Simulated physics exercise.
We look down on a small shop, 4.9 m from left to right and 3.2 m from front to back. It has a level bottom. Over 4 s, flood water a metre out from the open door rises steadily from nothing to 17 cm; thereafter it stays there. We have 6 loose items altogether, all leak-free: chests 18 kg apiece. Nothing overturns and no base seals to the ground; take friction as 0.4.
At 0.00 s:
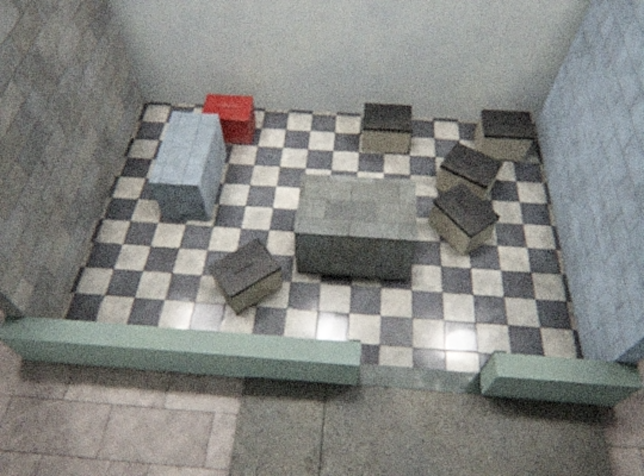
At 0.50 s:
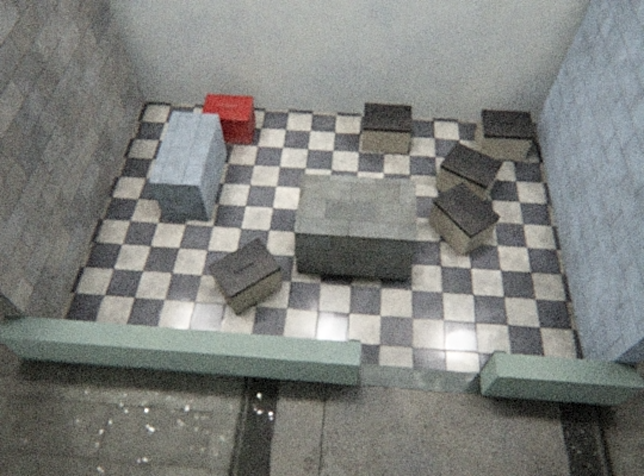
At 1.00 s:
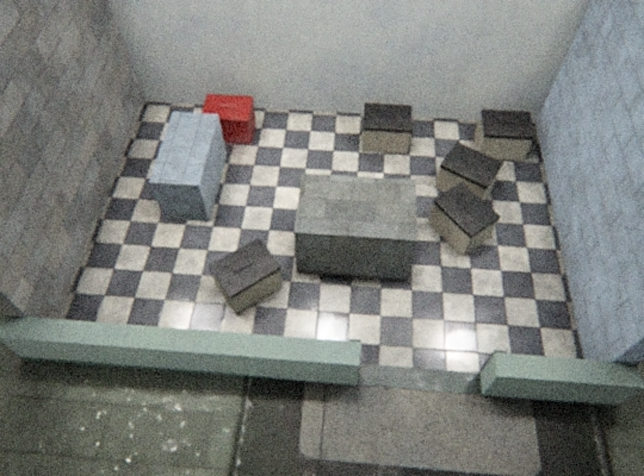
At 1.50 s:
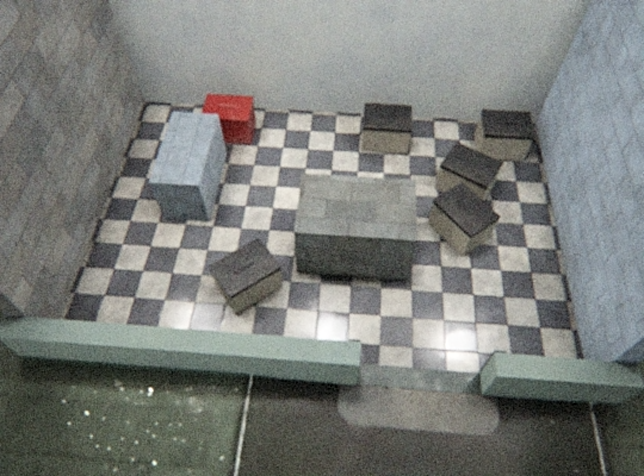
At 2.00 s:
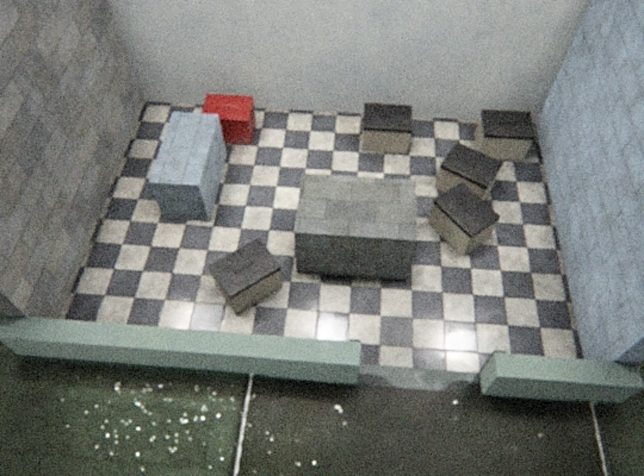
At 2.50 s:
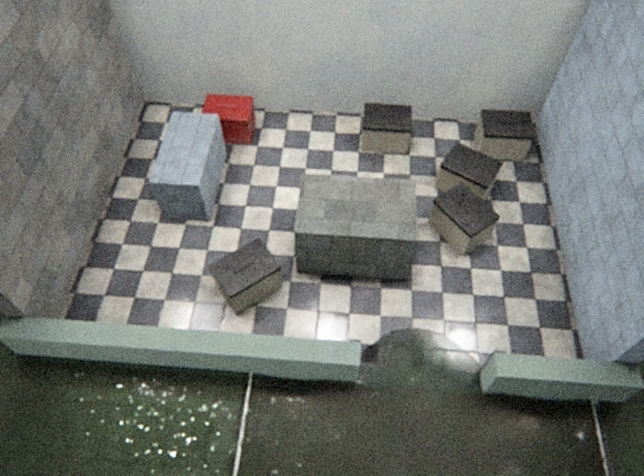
The clip opens on a checkered shop floor with a red box, five dark-topped boxes and larger blocks behind a low green wall. Dark, speckled water spreads across the paving outside, then reaches the gap in the wall and pushes just inside, while every box stays still.
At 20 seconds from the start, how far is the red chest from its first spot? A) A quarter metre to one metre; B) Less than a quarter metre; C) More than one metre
Answer: A.
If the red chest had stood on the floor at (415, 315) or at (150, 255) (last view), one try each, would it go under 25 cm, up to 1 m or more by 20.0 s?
Results in order: It ends up well away; it covers a small distance.
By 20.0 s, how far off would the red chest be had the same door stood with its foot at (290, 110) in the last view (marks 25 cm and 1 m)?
Then the red chest ends far away.
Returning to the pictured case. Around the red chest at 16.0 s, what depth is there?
Roughly 13 cm at that moment.
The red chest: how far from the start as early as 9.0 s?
Roughly 0 cm.
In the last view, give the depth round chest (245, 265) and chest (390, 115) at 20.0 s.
15 and 14 cm.
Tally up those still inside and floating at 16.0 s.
Count at that moment: 6.
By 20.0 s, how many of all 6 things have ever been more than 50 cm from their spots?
All told, that gives 6.
After 4.0 s the red chest is near (227, 107), 0.0 m from its start, aground; 0 afloat.
After 9.0 s the red chest is near (227, 107), 0.0 m from its start, aground; 1 afloat.
After 16.0 s the red chest is near (183, 89), 0.6 m from its start, afloat; 6 afloat.
After 20.0 s the red chest is near (166, 100), 0.7 m from its start, afloat; 6 afloat.
